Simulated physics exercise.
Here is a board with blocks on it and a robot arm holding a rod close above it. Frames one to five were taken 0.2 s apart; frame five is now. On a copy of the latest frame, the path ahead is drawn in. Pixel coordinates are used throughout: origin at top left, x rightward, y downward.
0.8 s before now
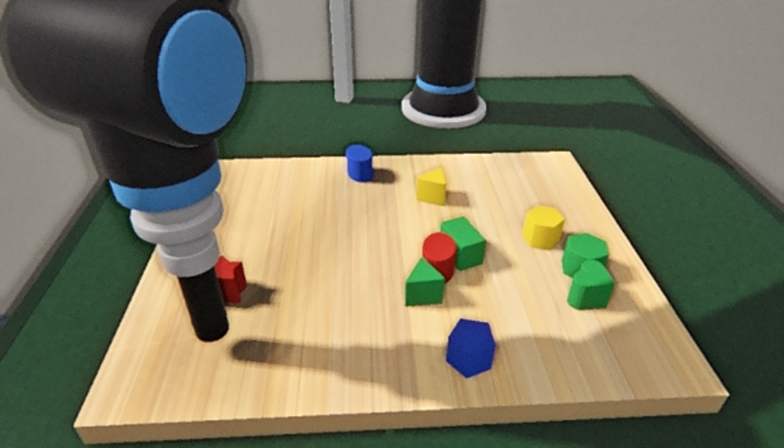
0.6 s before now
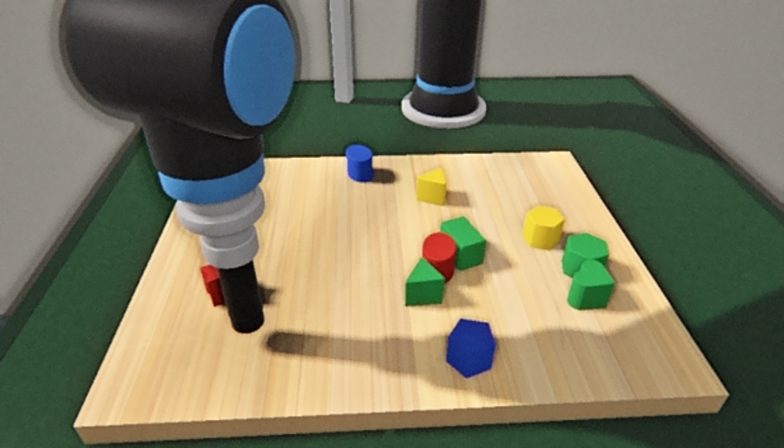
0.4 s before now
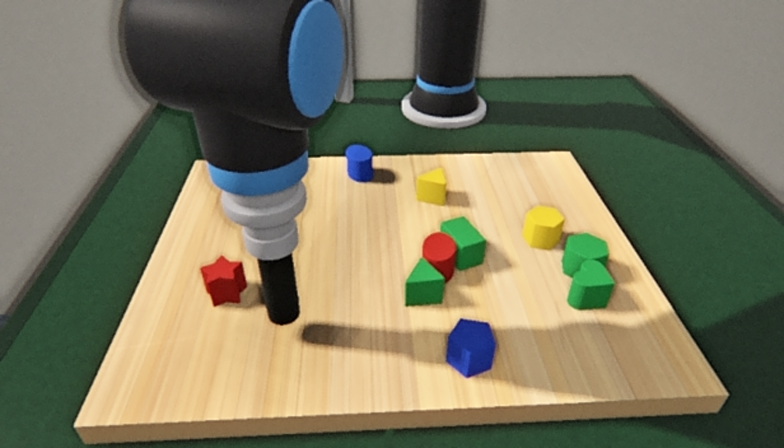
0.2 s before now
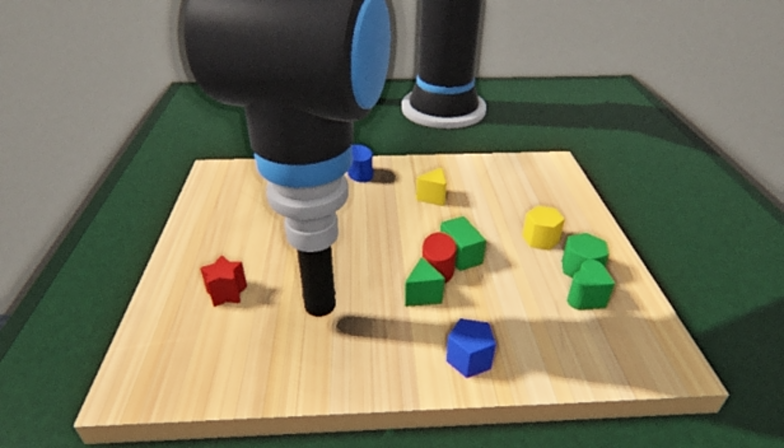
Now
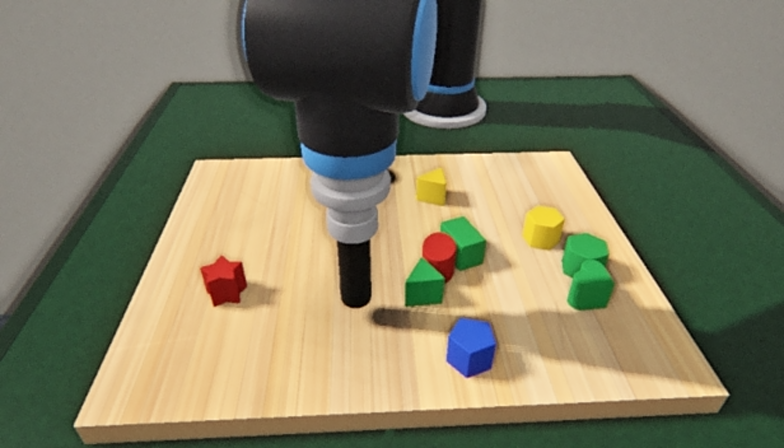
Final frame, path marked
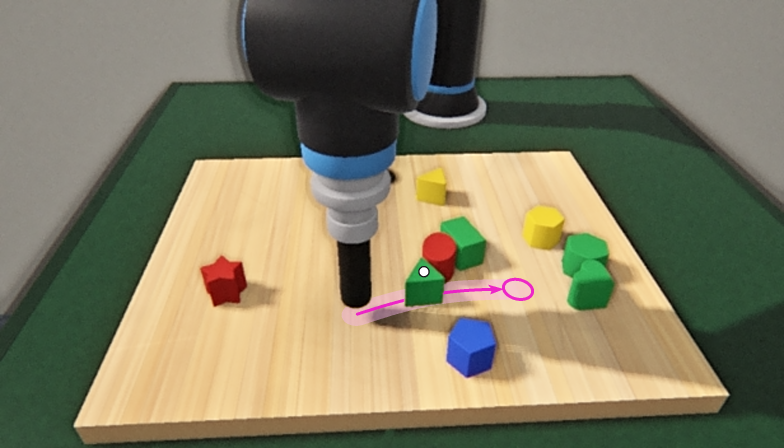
The clip shows a robot arm holding a black rod over a wooden board scattered with red, green, blue and yellow blocks. The arm moves the rod steadily rightward from beside the red star-shaped block toward the board's middle.
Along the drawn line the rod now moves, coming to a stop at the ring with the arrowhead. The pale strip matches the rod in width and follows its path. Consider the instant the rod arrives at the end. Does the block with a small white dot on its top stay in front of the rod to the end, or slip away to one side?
It sits in front of the rod.
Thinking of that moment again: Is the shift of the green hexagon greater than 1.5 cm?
No, that is not what happens.
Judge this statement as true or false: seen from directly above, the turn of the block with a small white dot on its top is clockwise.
False
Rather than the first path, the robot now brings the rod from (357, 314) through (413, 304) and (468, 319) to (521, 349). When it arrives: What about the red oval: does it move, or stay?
Stays where it is.
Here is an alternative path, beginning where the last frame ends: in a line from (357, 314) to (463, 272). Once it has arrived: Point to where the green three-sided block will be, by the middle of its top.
It ends at (473, 266).
The drawn path runs from (357, 314) via (437, 294), ending at (518, 289); the dot is on the green three-sided block.
On the path given first. One third of the way, rod (411, 283); green three-sided block (438, 270), turned 30° anticlockwise.
Two thirds of the way, rod (466, 275); green three-sided block (492, 262), turned 50° anticlockwise; red oval (444, 242), turned 30° anticlockwise; green oblong block (466, 228).
At the end, rod (521, 274); green three-sided block (547, 260), turned 50° anticlockwise; red oval (444, 242), turned 30° anticlockwise; green oblong block (466, 228); green hexagon not moved; green heart-shaped block not moved.
